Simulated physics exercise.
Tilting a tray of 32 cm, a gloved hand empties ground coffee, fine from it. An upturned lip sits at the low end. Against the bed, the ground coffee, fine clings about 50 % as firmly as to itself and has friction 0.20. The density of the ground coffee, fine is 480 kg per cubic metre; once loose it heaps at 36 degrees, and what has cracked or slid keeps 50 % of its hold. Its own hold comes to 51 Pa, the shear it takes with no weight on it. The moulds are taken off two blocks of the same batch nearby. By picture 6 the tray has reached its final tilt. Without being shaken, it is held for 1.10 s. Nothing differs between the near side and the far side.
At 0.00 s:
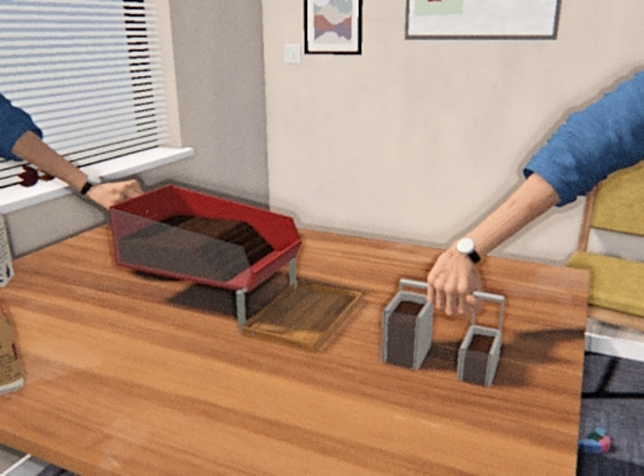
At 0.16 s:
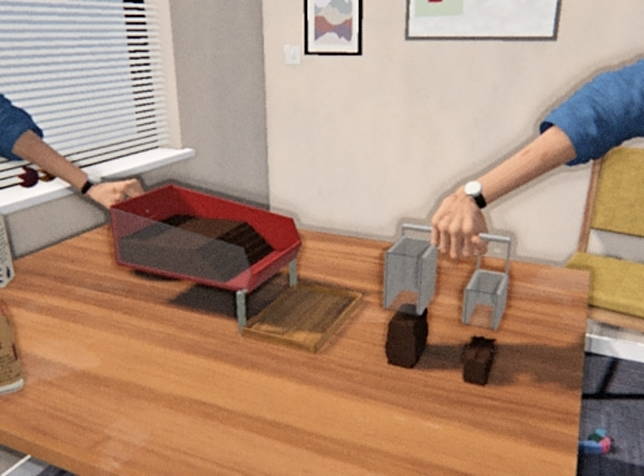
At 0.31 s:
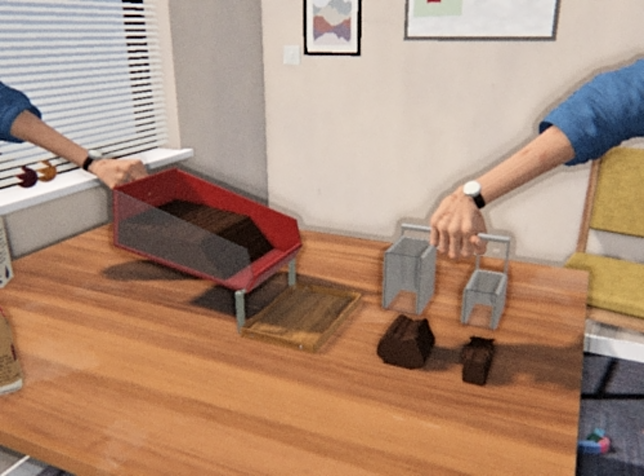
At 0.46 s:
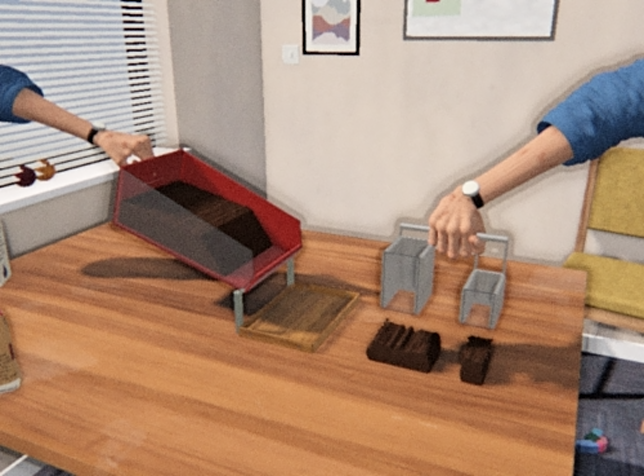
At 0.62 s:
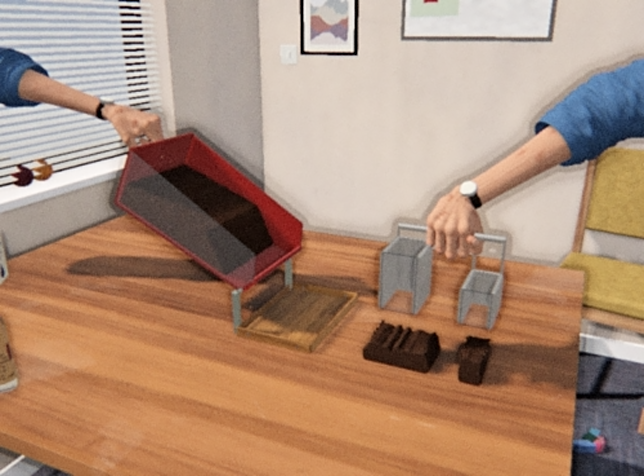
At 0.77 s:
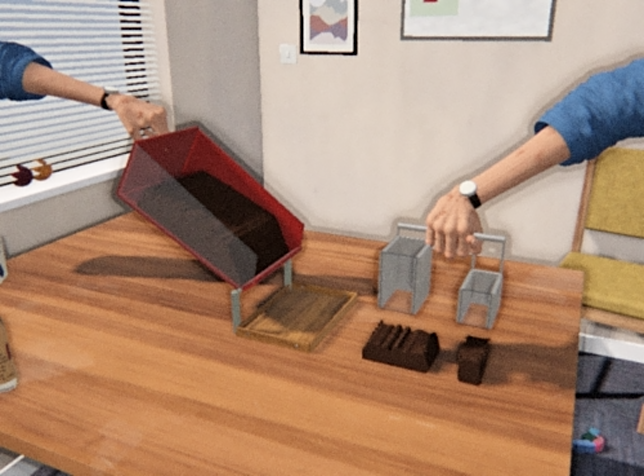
Hands lifting two moulds off dark blocks, the left one slumping as the red tray of dark grounds is tilted steeply.
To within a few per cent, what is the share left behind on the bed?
84 %.
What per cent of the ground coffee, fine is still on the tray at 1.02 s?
Roughly 90 percent.
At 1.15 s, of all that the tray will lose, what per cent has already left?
Roughly 90 per cent.
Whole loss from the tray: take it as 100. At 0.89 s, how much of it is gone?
About 0 %.
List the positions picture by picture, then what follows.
Top of the high end at (113, 209), tilt 0 degrees; front end of the ground coffee, fine at (224, 281); test blocks 9.4 cm, 5.1 cm high (left to right), in the first frame.
Top of the high end at (113, 208), tilt 1 degrees; front end of the ground coffee, fine at (224, 281); test blocks 8.8 cm, 5.1 cm high (left to right), in the second frame.
Top of the high end at (117, 190), tilt 8 degrees; front end of the ground coffee, fine at (224, 279); test blocks 6.6 cm, 5.1 cm high (left to right), in the third frame.
Top of the high end at (124, 170), tilt 17 degrees; front end of the ground coffee, fine at (223, 275); test blocks 4.4 cm, 5.1 cm high (left to right), in the fourth frame.
Top of the high end at (133, 152), tilt 26 degrees; front end of the ground coffee, fine at (224, 273); test blocks 4.2 cm, 5.1 cm high (left to right), in the fifth frame.
Top of the high end at (138, 145), tilt 30 degrees; front end of the ground coffee, fine at (242, 281); test blocks 4.2 cm, 5.1 cm high (left to right), in the sixth frame.
By 0.89 s, the tilt is 30 degrees and 100 % is on the bed.
By 1.02 s, the tilt is 30 degrees and 92 % is on the bed.
By 1.15 s, the tilt is 30 degrees and 85 % is on the bed.
By 1.29 s, the tilt is 30 degrees and 84 % is on the bed.
By 1.84 s, at the end, the tilt is 30 degrees and 84 % is on the bed.
